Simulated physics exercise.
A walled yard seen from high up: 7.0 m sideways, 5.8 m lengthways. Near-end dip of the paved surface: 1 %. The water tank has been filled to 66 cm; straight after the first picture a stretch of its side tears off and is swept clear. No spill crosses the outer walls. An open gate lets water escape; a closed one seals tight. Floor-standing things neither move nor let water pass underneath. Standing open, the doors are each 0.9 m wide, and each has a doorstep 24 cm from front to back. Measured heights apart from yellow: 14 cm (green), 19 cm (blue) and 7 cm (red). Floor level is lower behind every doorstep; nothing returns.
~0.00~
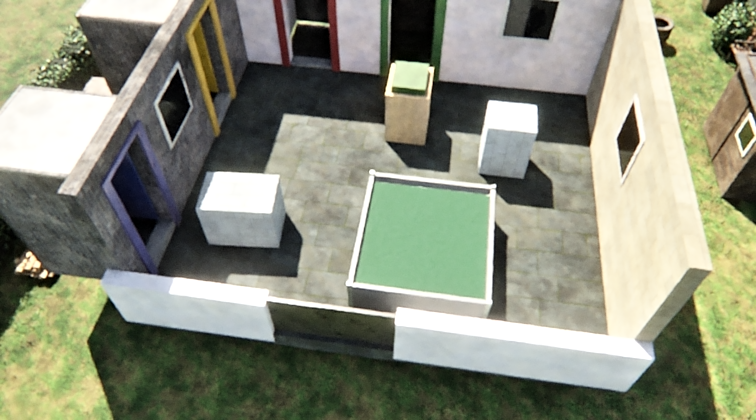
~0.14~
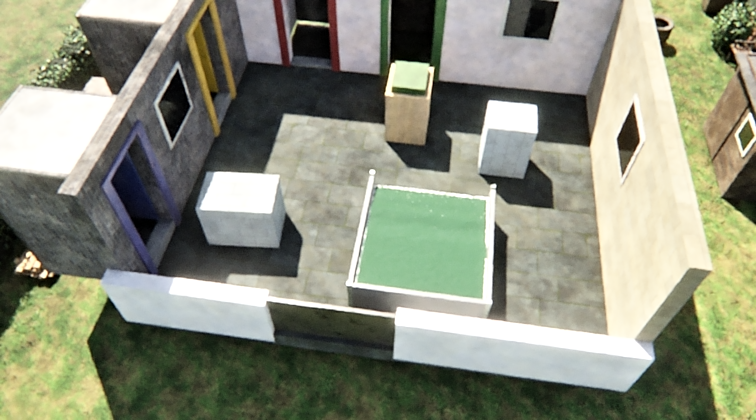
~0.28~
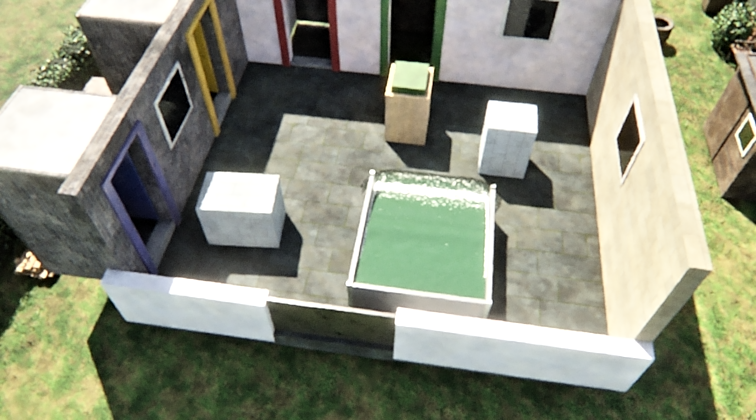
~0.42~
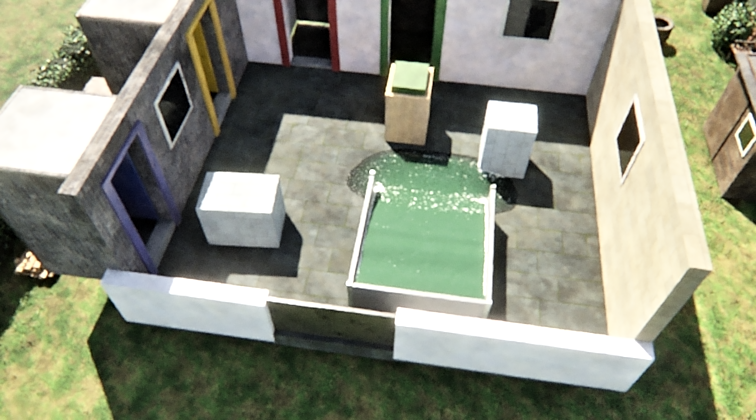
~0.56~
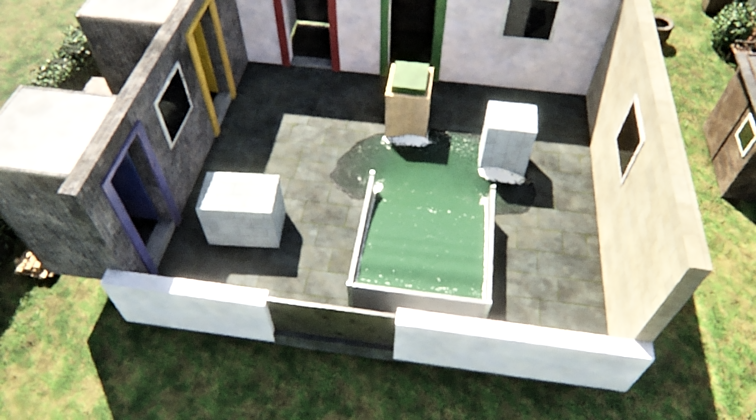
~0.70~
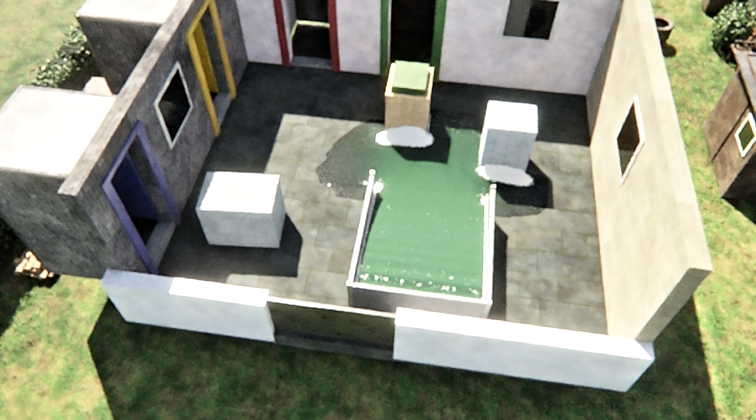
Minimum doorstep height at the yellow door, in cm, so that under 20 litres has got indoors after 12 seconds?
Approx. 12.5 cm.
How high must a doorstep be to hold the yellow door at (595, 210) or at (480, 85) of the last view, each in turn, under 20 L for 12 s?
Minimums: Roughly 10.5 cm and 27 cm.
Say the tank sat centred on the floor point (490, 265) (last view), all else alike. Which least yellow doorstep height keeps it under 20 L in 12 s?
That setup calls for roughly 9.0 cm.
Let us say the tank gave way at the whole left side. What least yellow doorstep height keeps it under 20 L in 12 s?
Some 13.5 cm.
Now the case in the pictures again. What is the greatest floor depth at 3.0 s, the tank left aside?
Max depth: Near 32 cm.
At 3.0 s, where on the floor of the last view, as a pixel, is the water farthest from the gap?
At about (249, 62).
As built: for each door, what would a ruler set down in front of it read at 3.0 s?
Centimetres: Green = 14, blue = 0, red = 9, yellow = 15.
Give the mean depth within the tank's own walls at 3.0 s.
Close to 16 cm deep on average.
After 1.4 s water covers 30 % of the floor, deepest (40 cm) near (417, 149); it has not reached the yellow door.
After 3.0 s water covers 65 % of the floor, deepest (32 cm) near (579, 101); 15 cm at the yellow door, 0 litres in over its 19 cm doorstep.
After 12.0 s water covers 100 % of the floor, deepest (14 cm) near (450, 344); 5 cm at the yellow door, 1 litre in over its 19 cm doorstep.
At the yellow door as built, the water arrived by 2.3 s and peaked near 20 cm at 4.0 s.
With a doorstep of 10.5 cm, 39 litres would have come in within the 12 s; with 14.5 cm, 8 litres. So under 20 litres takes about 12.5 cm.
